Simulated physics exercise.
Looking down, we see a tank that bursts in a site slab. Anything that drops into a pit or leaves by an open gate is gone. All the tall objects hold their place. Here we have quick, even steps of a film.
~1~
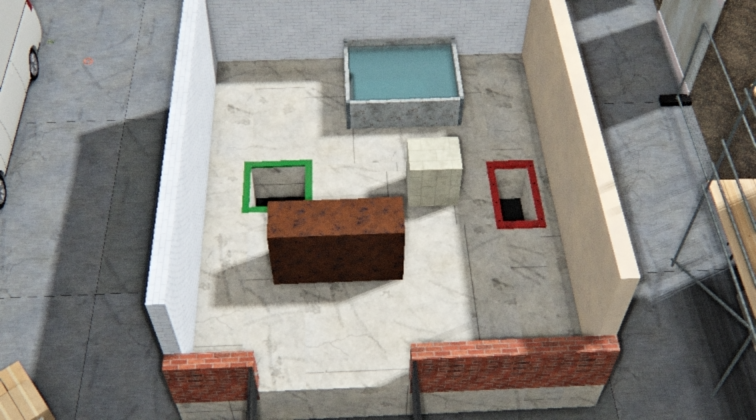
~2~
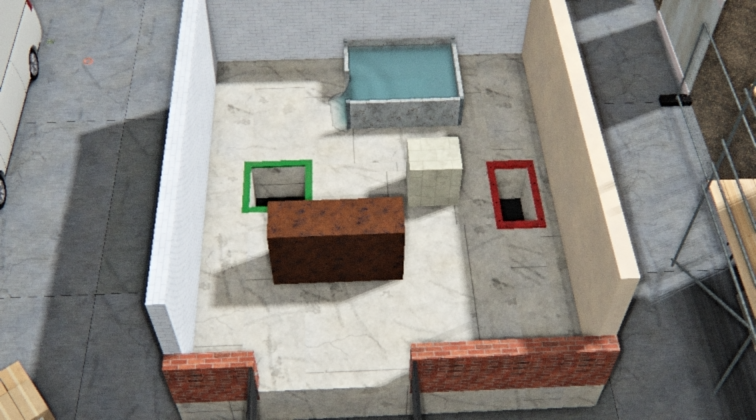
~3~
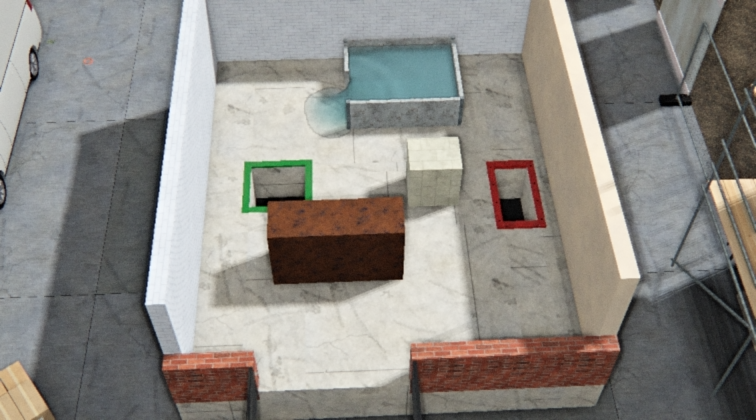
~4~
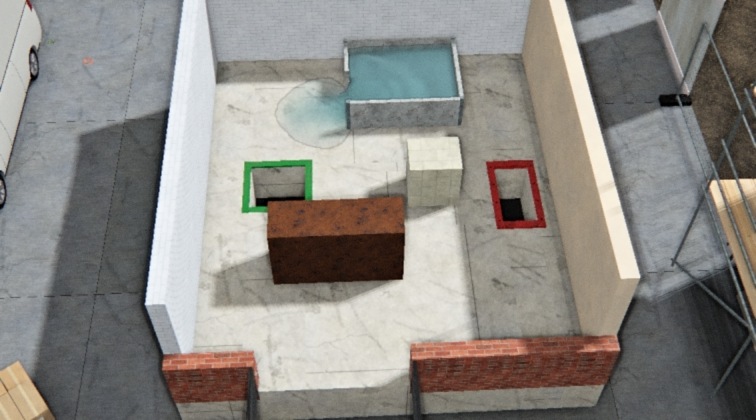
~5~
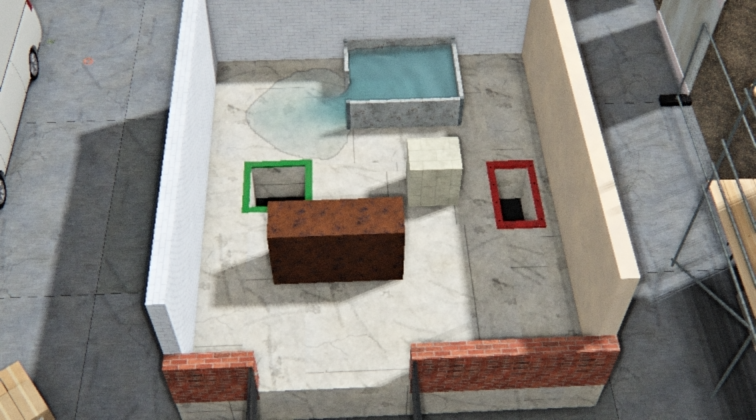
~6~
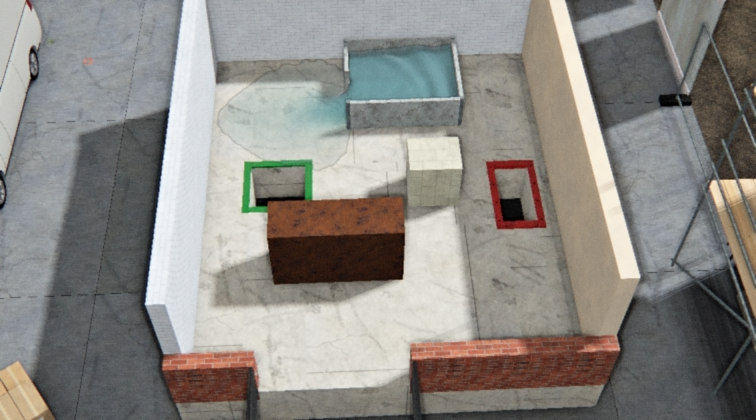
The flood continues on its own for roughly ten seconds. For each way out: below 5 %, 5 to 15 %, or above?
At the end, the gate drains a share of five to fifteen per cent; the red pit drains a share short of five per cent; the green pit drains a share exceeding fifteen per cent.
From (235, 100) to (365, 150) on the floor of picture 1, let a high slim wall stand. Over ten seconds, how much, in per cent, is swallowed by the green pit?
Result, green pit: Some 14 percent of the total.
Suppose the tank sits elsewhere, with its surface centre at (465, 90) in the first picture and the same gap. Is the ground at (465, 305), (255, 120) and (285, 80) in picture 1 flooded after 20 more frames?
So, first one stays dry, second one got wet, third one got wet.
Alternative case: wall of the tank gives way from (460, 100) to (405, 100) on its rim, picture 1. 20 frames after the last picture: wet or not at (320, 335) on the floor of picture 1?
It would be unsoaked.
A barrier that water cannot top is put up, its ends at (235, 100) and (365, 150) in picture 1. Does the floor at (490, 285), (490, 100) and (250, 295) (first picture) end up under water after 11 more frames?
Running through them in order, the first comes out free from flooding, the second free from flooding and the last free from flooding.
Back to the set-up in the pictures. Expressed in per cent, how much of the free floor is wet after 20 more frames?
I'd estimate some 35 per cent.
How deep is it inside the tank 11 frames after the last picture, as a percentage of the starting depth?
Roughly 58 per cent.
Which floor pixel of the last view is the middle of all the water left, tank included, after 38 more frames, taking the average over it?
I'd point to (327, 133).
A moment on, water covers 20 % of the floor; the gate 0 %, the red pit 0 %, the green pit 2 %.
Next, water covers 20 % of the floor; the gate 0 %, the red pit 0 %, the green pit 5 %.
Then, water covers 35 % of the floor; the gate 0 %, the red pit 0 %, the green pit 9 %.
Later, water covers 40 % of the floor; the gate 2 %, the red pit 0 %, the green pit 18 %.
In the end, water covers 55 % of the floor; the gate 7 %, the red pit 0 %, the green pit 28 %.
